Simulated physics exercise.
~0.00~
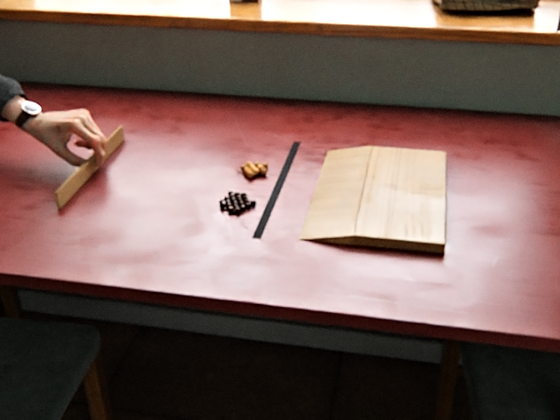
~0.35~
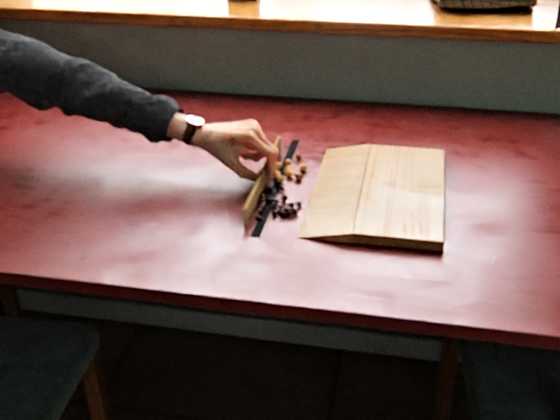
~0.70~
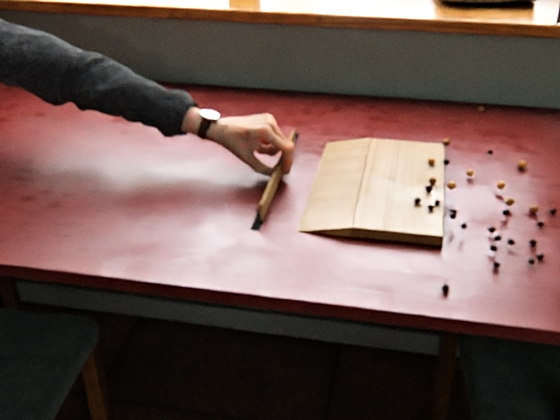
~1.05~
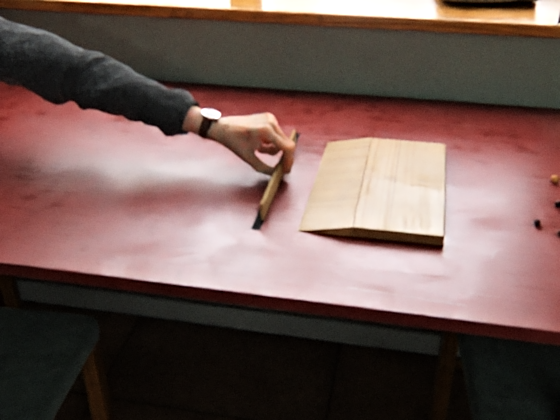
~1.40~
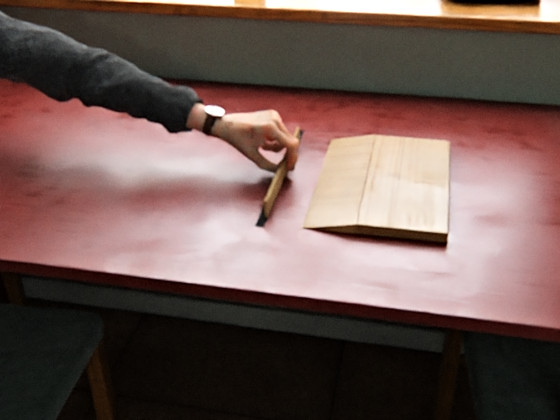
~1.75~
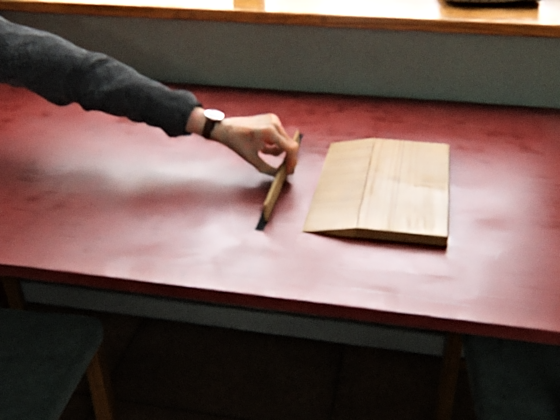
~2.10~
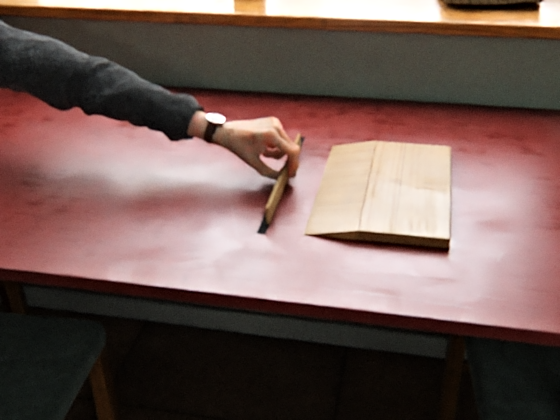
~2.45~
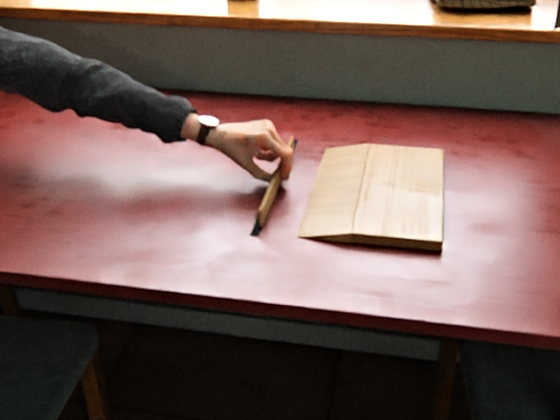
A hand wearing a wristwatch holds a narrow wooden strip upright at the left of a red tabletop and sweeps it to the right. Ahead of it lie two small clusters of pieces, one dark and one golden brown, beside a strip of black tape and a pale wooden ramp. The strip drives both clusters toward the ramp and stops at the tape. The pieces scatter over the ramp and past its top, spreading mixed across the right of the table. They continue out of view at the right, leaving the ramp bare while the hand keeps the strip at the tape.
